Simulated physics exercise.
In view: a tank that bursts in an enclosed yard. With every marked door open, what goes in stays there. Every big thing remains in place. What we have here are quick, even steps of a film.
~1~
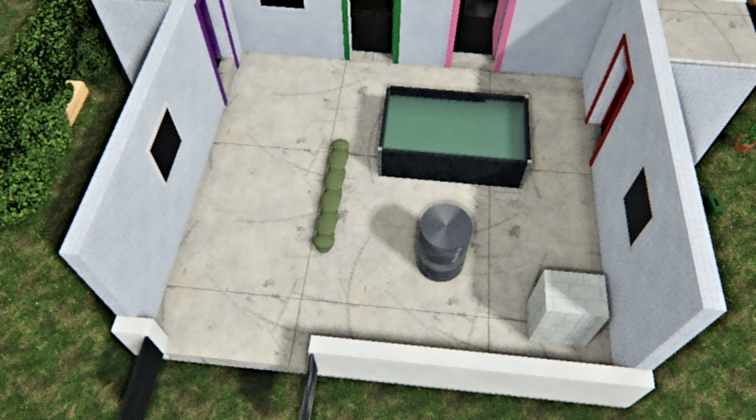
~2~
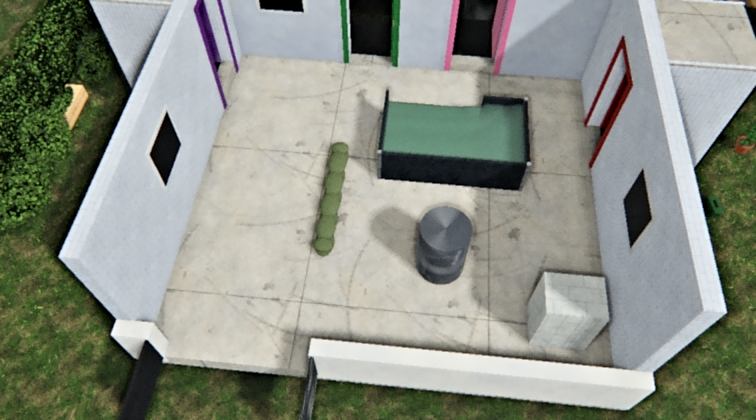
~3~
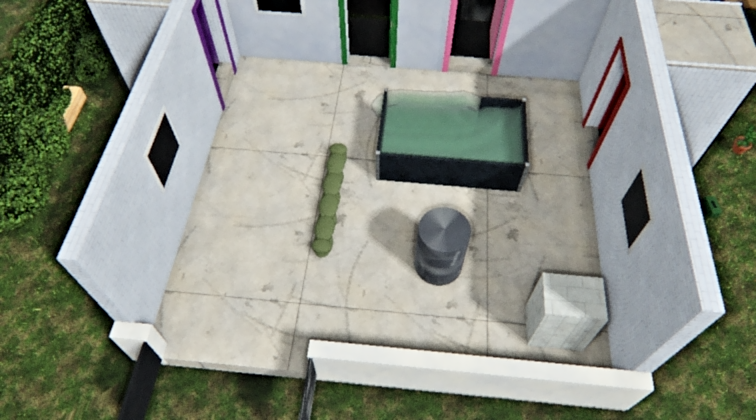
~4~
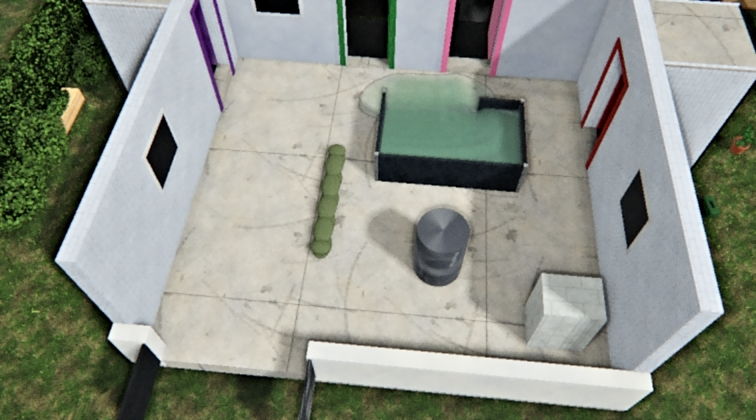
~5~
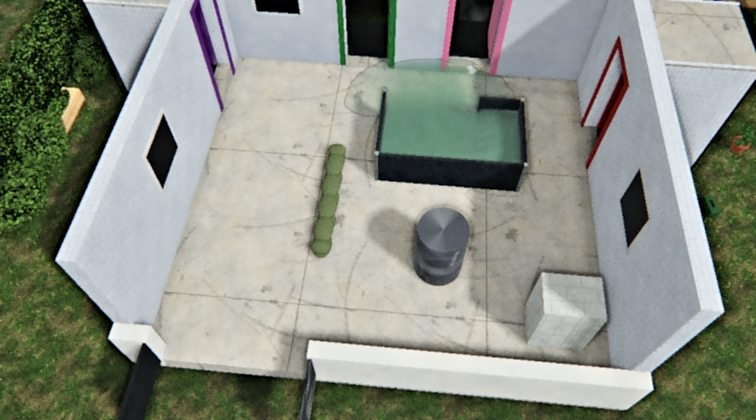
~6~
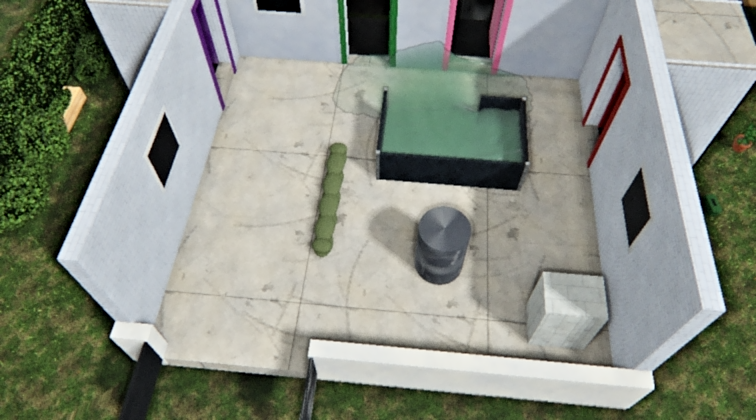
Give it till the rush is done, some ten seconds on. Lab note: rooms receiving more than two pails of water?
Result: Green door above two pails; red door above two pails; purple door within two pails; pink door above two pails.
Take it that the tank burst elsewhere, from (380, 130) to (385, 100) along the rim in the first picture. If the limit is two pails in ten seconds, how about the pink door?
In that case, pink stays within limits.
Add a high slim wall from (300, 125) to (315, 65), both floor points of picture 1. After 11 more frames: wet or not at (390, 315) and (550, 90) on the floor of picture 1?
Not wet, soaked.
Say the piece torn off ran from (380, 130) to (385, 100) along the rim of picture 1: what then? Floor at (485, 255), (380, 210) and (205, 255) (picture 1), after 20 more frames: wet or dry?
The first spot is spared, the second soaked and the third soaked.
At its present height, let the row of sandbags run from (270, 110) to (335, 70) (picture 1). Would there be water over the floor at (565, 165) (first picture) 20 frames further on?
At that place: Submerged.
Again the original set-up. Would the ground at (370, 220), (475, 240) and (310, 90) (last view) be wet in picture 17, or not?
The three points read clear, clear and soaked through.
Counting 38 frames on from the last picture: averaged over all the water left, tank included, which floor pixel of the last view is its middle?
Estimate: (407, 155).
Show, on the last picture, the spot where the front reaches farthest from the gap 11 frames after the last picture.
I'd put it around (240, 57).
A moment on, water covers 15 % of the floor; the green door over two buckets in, the red door not reached, the purple door not reached, the pink door over two buckets in.
Next, water covers 25 % of the floor; the green door far over two buckets in, the red door wet at the sill, nothing in, the purple door wet at the sill, nothing in, the pink door far over two buckets in.
Then, water covers 40 % of the floor; the green door far over two buckets in, the red door under two buckets in, the purple door wet at the sill, nothing in, the pink door far over two buckets in.
Later, water covers 80 % of the floor; the green door far over two buckets in, the red door over two buckets in, the purple door wet at the sill, nothing in, the pink door far over two buckets in.
In the end, water covers 90 % of the floor; the green door far over two buckets in, the red door over two buckets in, the purple door wet at the sill, nothing in, the pink door far over two buckets in.
